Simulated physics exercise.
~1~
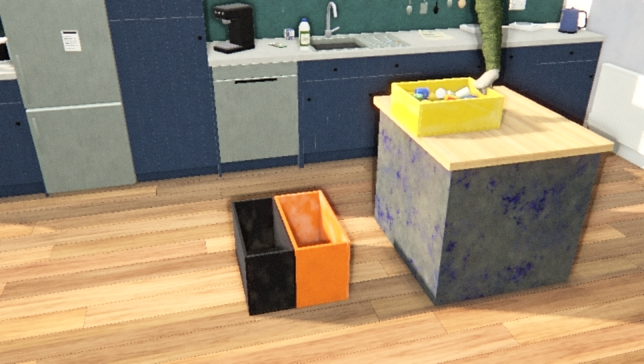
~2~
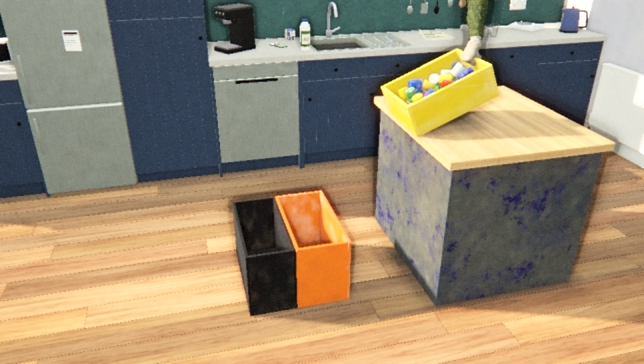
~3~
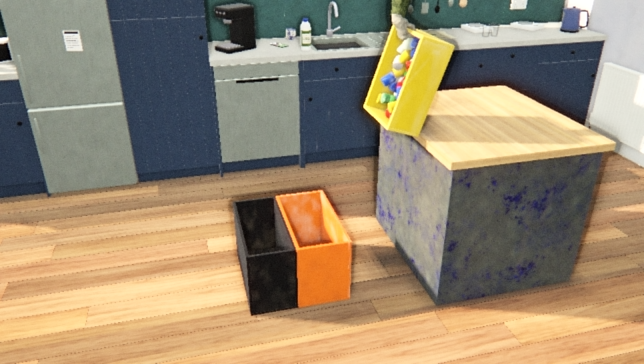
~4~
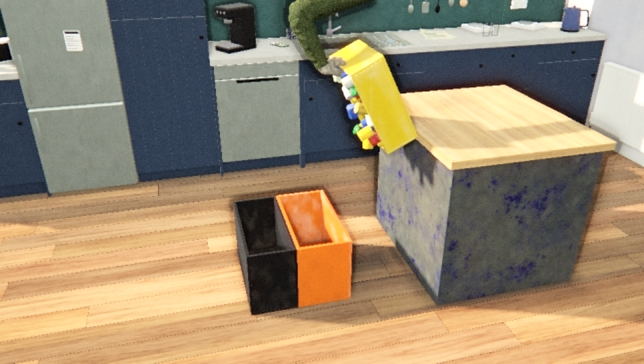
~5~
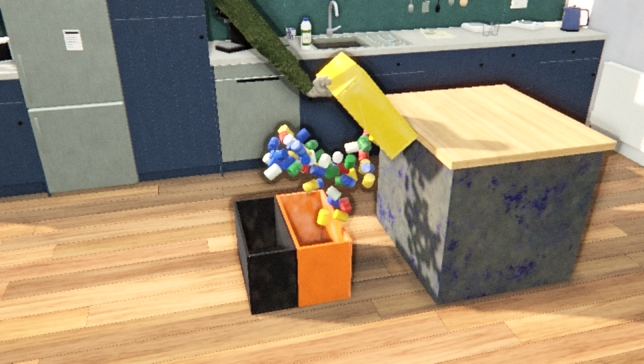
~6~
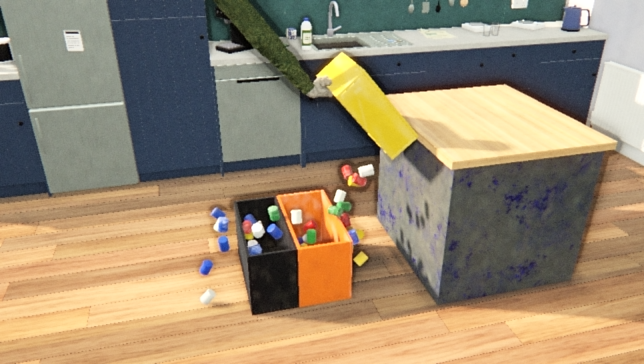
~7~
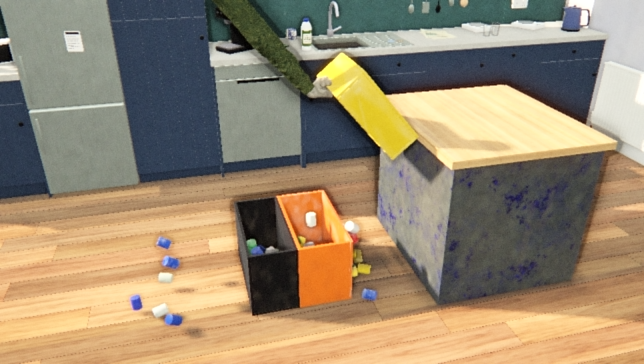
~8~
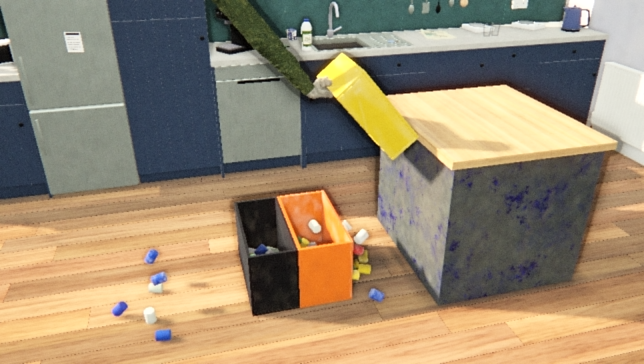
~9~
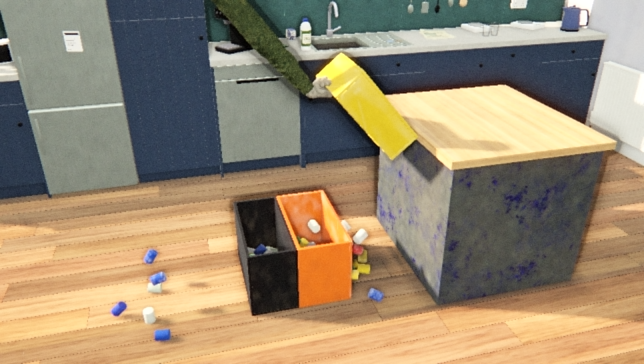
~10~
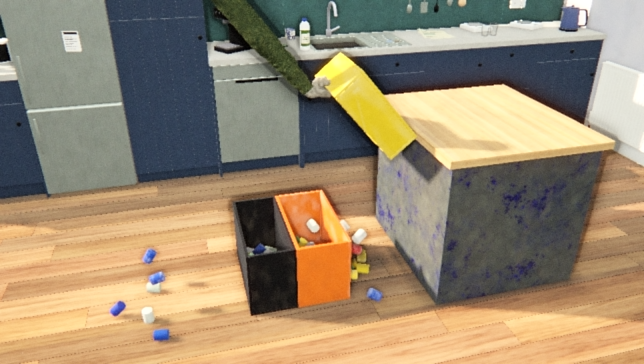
A green, textured arm reaches in over a kitchen island with a pale wooden top, gripping a yellow tote full of small colourful jars, seen from slightly above. Navy cabinets and a grey fridge stand behind, and an orange tub and a black tub sit side by side on the wooden floor to the left. The arm tips the tote leftward over the island's edge until the jars spill out in a loose cluster. They drop into both tubs, while others scatter on the floor either side. The tote stays tilted as the strays settle, several blue and white ones lying at left.
